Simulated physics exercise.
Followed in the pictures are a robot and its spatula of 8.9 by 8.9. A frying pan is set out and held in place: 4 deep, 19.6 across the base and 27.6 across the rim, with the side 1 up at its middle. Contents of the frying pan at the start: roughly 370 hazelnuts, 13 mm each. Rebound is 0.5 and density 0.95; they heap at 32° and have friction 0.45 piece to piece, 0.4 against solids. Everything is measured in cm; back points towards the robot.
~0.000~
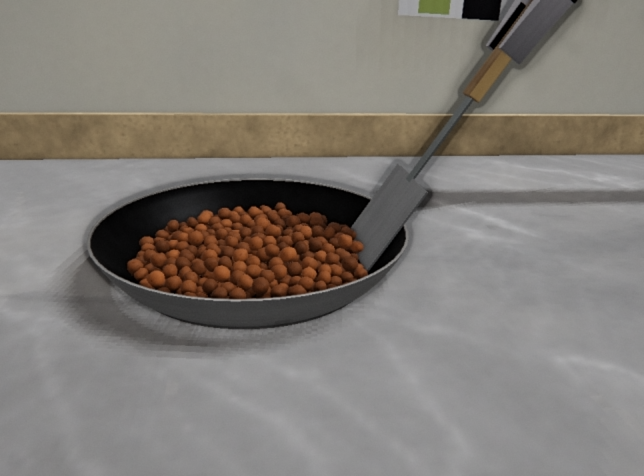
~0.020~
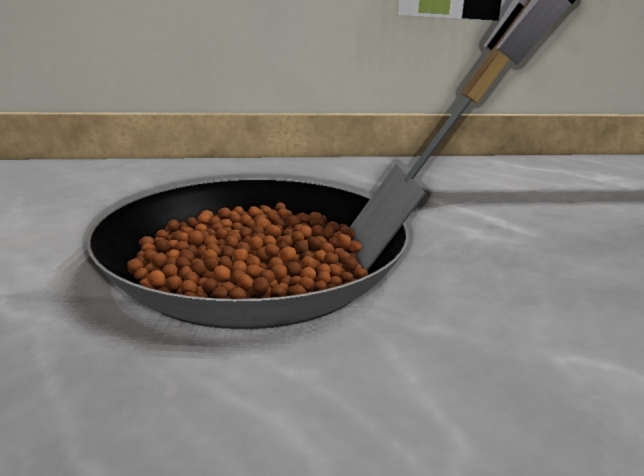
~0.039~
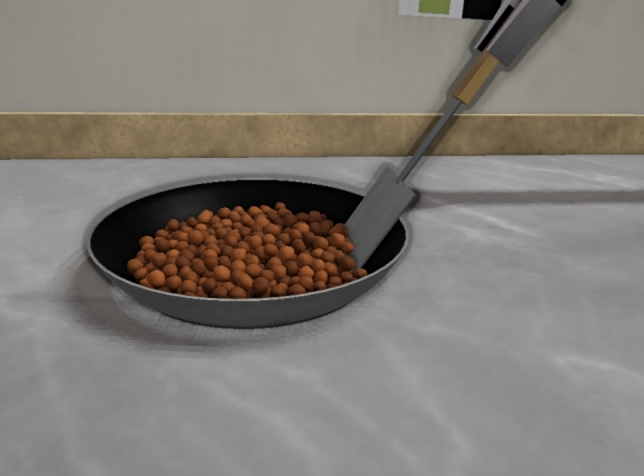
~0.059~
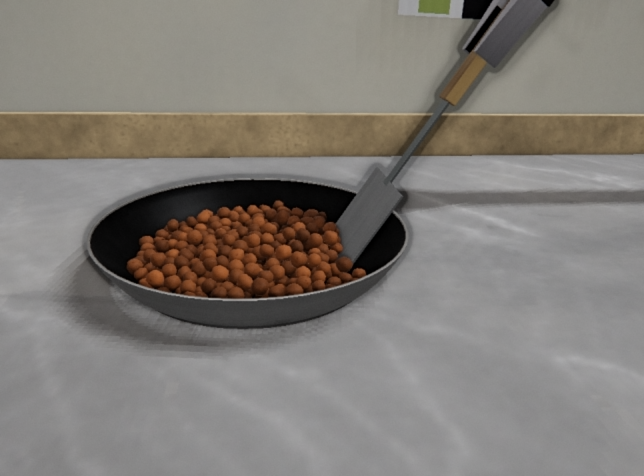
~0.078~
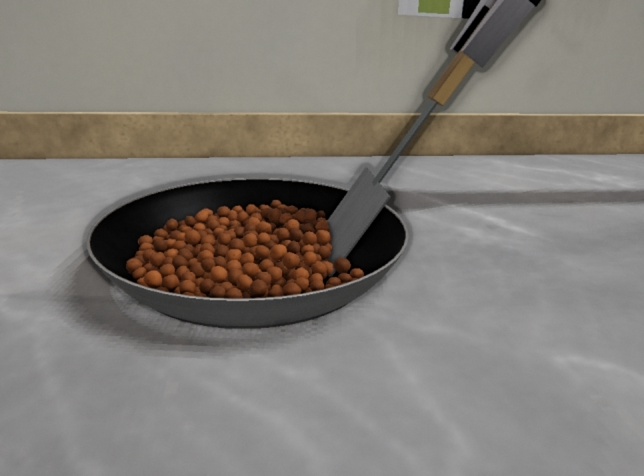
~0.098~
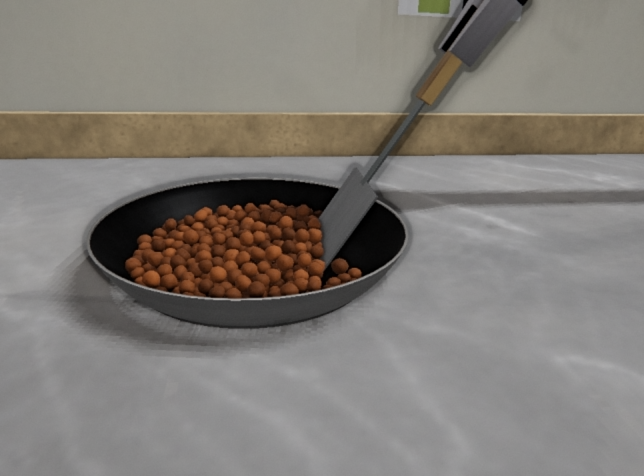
In this clip, a spatula held at a slant by a robot moves left through a heap of hazelnuts in a dark frying pan, pushing some aside while a few remain on its right and the pan stays still.
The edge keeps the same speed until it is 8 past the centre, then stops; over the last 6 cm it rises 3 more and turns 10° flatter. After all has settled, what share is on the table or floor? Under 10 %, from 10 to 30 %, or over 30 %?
Under 10 %.
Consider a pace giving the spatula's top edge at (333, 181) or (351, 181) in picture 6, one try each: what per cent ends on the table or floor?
20 % and 10 %.
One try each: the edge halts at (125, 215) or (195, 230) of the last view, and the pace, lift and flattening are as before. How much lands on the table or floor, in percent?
Respectively some 30 and 0 percent end on the table or floor.
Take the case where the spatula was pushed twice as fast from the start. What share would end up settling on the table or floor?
The share on the table or floor would be about 20 percent.
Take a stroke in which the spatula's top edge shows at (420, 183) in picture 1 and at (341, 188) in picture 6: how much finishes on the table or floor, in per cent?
Close to 15 in a hundred.
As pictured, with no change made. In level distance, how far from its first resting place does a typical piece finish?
Roughly 3 cm.
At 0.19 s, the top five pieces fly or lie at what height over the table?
Some 5 cm.
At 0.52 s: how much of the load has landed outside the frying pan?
I'd say close to 5 in a hundred.
After 0.19 s, sloping 57°, highest piece 5 above the table; 372 in the frying pan.
After 0.28 s, sloping 53°, highest piece 6 above the table; 372 in the frying pan.
After 0.52 s, sloping 47°, highest piece 6 above the table; 360 in the frying pan, 12 on the table or floor.
After 1.57 s, sloping 47°, highest piece 5 above the table; 358 in the frying pan, 14 on the table or floor.
At rest, 358 in the frying pan, 14 on the table or floor. That is 4 % on the table or floor.
